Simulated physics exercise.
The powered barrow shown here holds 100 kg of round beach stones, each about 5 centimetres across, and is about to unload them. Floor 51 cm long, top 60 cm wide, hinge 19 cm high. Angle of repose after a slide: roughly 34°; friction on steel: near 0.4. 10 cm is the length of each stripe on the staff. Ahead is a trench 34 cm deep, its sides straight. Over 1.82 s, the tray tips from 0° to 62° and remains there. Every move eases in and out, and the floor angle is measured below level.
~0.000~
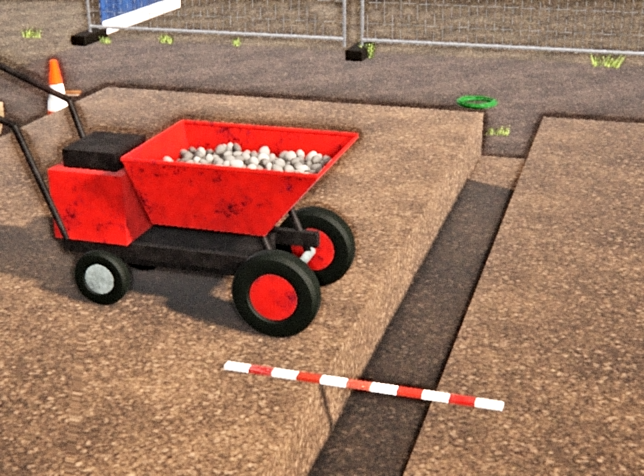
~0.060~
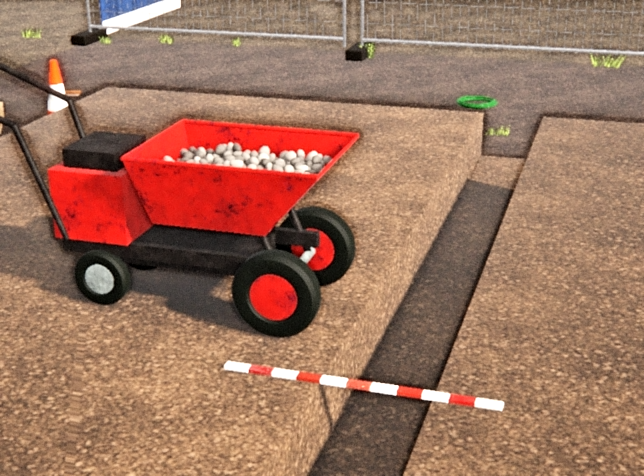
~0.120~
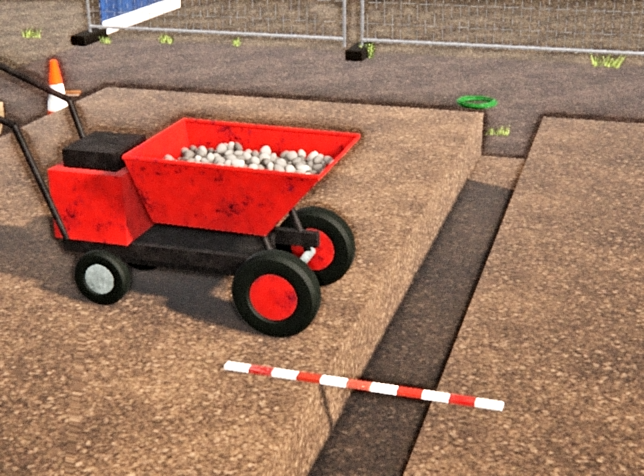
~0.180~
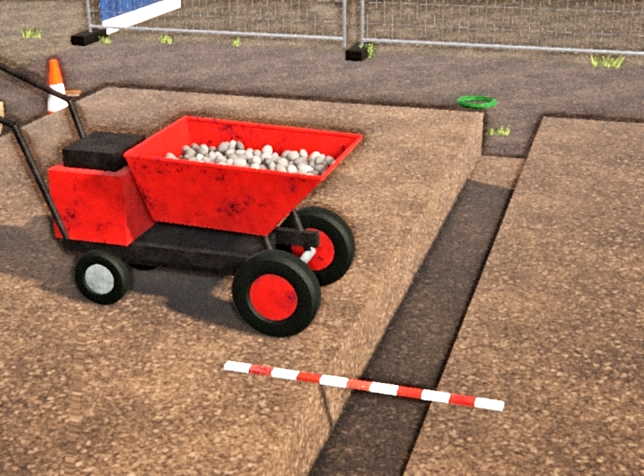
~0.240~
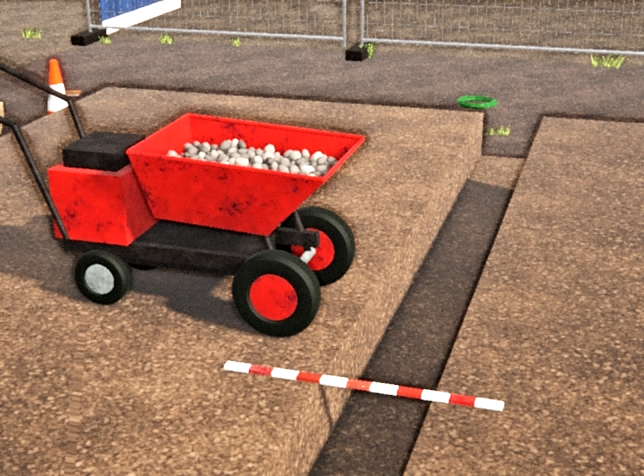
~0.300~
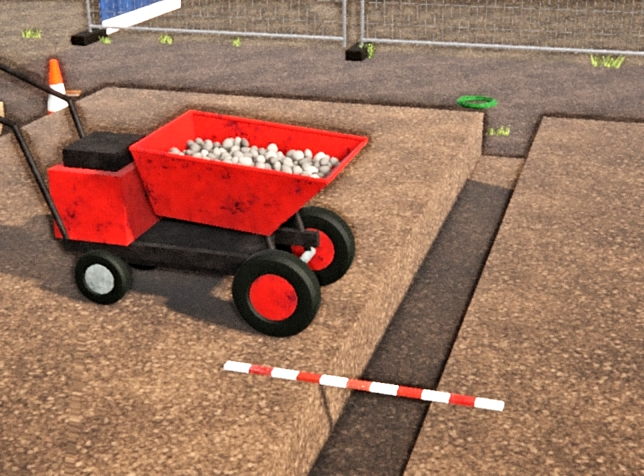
The red tray of a powered barrow, loaded with round pale stones, sits level at first beside a straight-sided trench with a red-and-white striped pole across it. Then the tray tilts slightly, shifting a little to the right as its rear edge rises, while the wheels stay still.
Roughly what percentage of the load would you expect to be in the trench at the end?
I'd expect around 56 per cent.
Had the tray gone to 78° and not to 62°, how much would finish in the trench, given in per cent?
Trench share: Approx. 50%.
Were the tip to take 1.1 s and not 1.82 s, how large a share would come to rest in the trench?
With that change, it comes to around 45 per cent.
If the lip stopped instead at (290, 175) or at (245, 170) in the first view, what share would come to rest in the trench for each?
85 % and 100 %.
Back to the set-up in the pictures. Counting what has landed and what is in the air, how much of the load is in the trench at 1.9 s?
By then, around 15 percent.
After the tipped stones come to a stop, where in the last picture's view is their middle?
Somewhere near pixel (452, 376).
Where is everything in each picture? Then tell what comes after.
The tray is at 0°, its lip at (317, 177); the top of the load is at (259, 157), in the first picture.
The tray is at 0°, its lip at (318, 177); the top of the load is at (247, 155); the stones move at 0.1 m/s on average, in the second picture.
Lip at (319, 178), floor tilted 1°, highest stones at (248, 155); the stones move at 0.1 m/s on average, in the third picture.
Lip at (321, 179), floor tilted 2°, highest stones at (249, 154); the stones move at 0.2 m/s on average, in the fourth picture.
Lip at (324, 180), floor tilted 3°, highest stones at (246, 153); the stones move at 0.2 m/s on average, in the fifth picture.
Lip at (328, 182), floor tilted 4°, highest stones at (242, 151); the stones move at 0.2 m/s on average, in the sixth picture.
After 1.4 s the floor is at 52°; 100 % in the tray; the foremost stones are at (402, 251).
After 1.9 s the floor is at 62°; 57 % in the tray, 16 % in the trench, 27 % past the trench; the foremost stones are at (541, 337).
After 2.3 s the floor is at 62°; 31 % in the tray, 25 % in the trench, 44 % past the trench; the foremost stones are at (613, 349).
After 4.2 s the floor is at 62°; 0 % in the tray, 56 % in the trench, 44 % past the trench; the foremost stones are past the picture's edge.
